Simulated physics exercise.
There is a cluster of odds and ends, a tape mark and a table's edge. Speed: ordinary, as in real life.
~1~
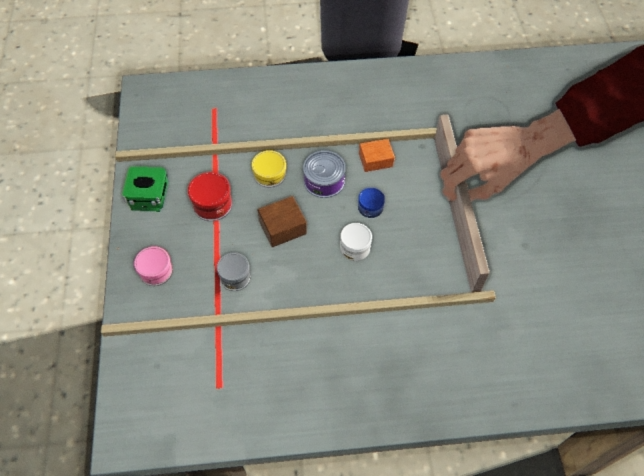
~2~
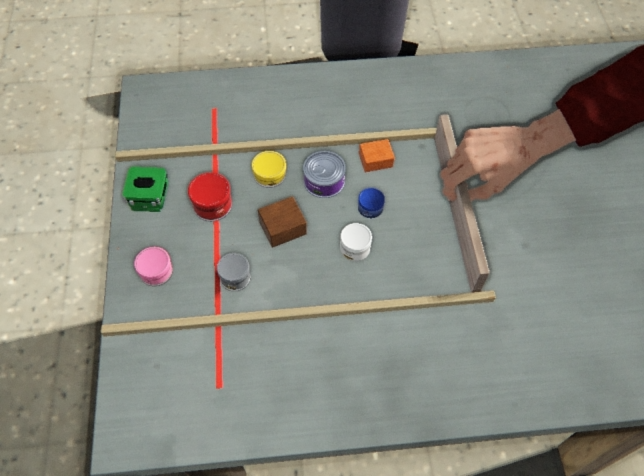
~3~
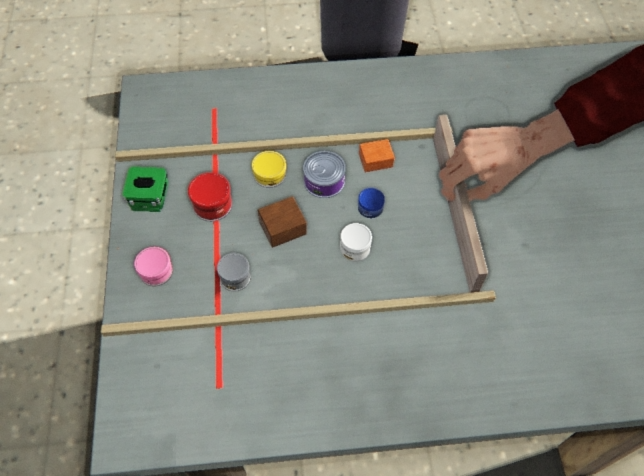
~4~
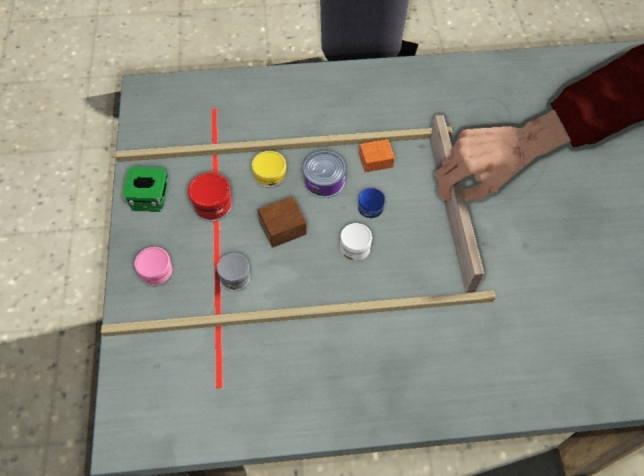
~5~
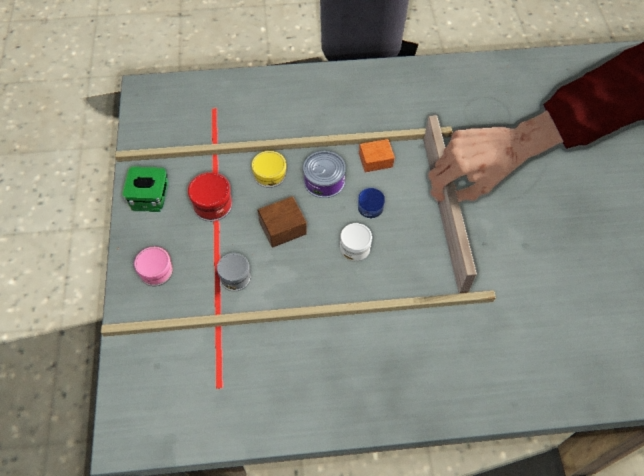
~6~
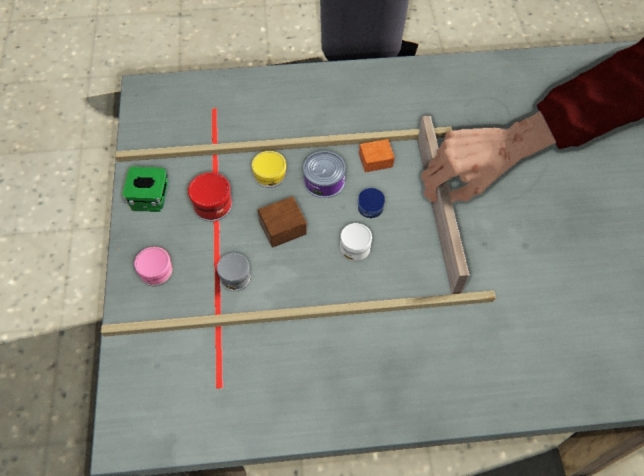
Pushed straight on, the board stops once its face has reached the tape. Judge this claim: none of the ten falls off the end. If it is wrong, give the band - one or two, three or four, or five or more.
Right.
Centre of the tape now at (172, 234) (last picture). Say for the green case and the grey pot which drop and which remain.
Green case: Over the edge. Grey pot: Still there.
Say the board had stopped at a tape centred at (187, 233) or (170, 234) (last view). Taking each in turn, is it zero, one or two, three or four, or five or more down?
First none, second either one or two.
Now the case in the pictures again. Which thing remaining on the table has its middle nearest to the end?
Green case.
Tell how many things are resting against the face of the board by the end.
At rest, 5 are in contact.
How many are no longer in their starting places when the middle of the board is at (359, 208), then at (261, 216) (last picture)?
At the first spot 4, then 8.
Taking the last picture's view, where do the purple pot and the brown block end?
The purple pot ends at (194, 191) and the brown block at (179, 240).
Soon after, none off yet; green case at rest near (147, 189); pink tin at rest near (154, 267); red pot at rest near (211, 197).
In the end, the number that fall off is zero.
